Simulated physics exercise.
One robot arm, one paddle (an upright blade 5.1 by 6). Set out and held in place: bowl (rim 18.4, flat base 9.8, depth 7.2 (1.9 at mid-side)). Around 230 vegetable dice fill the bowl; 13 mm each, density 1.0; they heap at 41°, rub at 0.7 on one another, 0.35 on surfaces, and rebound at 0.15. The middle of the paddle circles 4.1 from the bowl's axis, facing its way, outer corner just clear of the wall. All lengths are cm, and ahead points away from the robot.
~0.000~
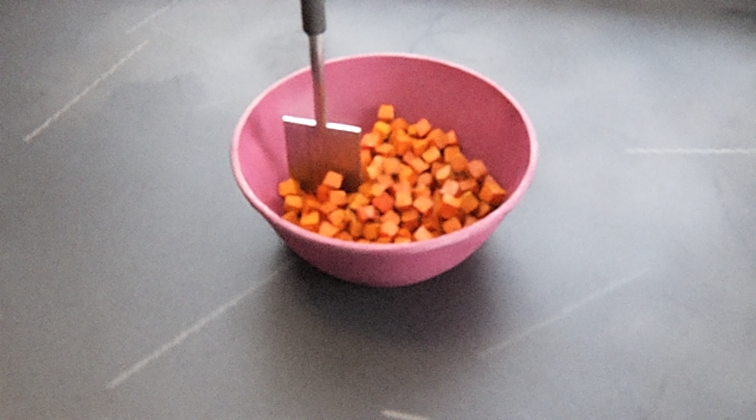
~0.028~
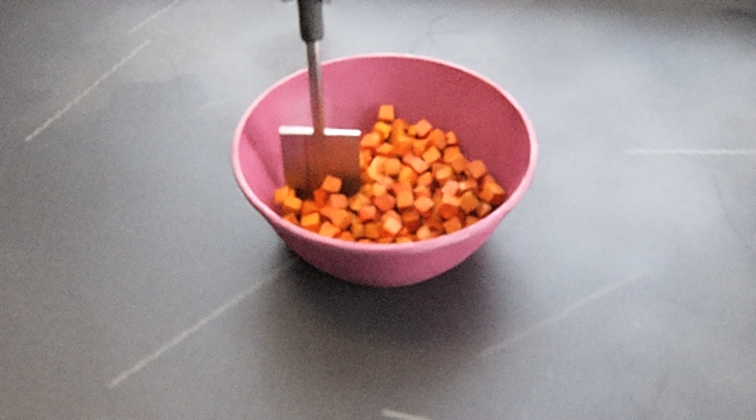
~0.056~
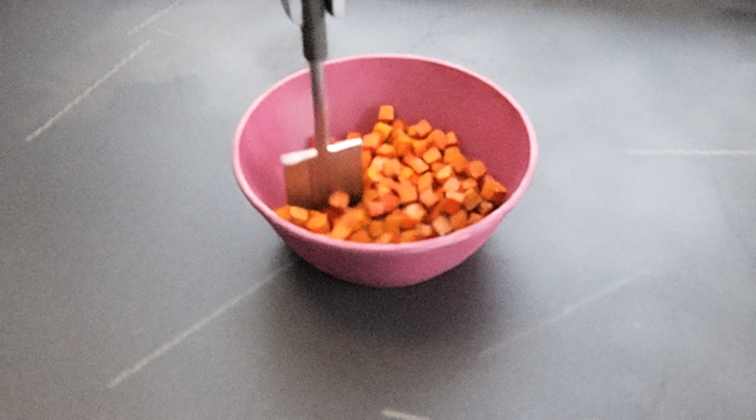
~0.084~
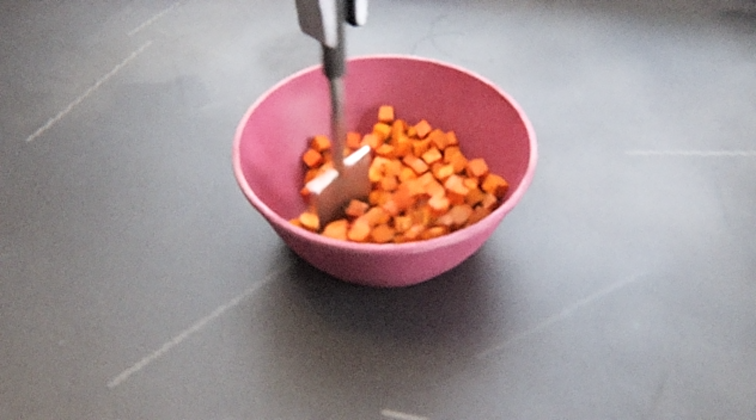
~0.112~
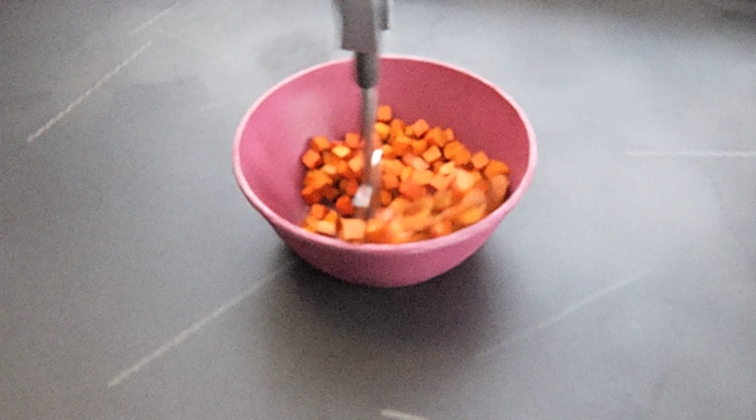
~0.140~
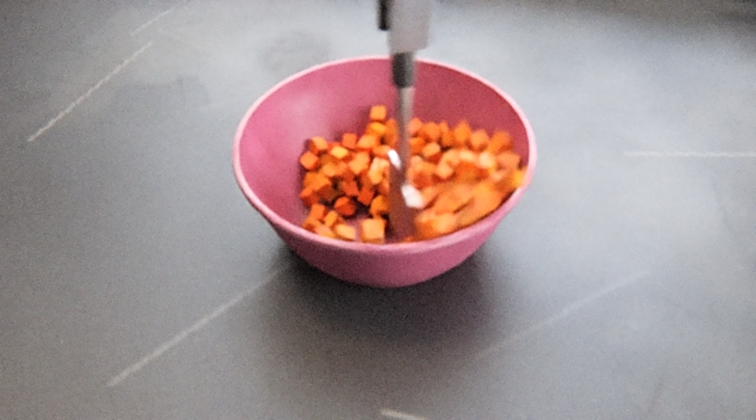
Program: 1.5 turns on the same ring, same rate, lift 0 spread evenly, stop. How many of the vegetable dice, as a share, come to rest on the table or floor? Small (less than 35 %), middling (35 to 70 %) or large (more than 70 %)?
A middling share, 35 to 70 %, ends on the table or floor.
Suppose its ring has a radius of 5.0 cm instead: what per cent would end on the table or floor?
In that case some 40 per cent.
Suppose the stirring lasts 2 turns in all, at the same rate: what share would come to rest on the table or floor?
In that case some 50 per cent.
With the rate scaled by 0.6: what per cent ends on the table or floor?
About 20 per cent.
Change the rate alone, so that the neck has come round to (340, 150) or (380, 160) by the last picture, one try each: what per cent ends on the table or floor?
About 20 and 35 per cent.
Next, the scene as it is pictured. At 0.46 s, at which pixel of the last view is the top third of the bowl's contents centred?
Near (370, 219).
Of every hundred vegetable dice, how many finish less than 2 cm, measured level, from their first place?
About 5 per cent.
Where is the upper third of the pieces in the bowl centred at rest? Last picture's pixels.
Near (436, 140).
After 0.30 s, 280° round, highest piece 10 above the table; 193 in the bowl, 3 on the table or floor, 35 in flight or on the tool.
After 0.46 s, 80° round, highest piece 10 above the table; 152 in the bowl, 59 on the table or floor, 20 in flight or on the tool.
After 0.74 s, 180° round, highest piece 7 above the table; 133 in the bowl, 98 on the table or floor.
After 1.44 s, 180° round, highest piece 6 above the table; 133 in the bowl, 98 on the table or floor.
At rest, 133 in the bowl, 98 on the table or floor. That is 42 % on the table or floor.
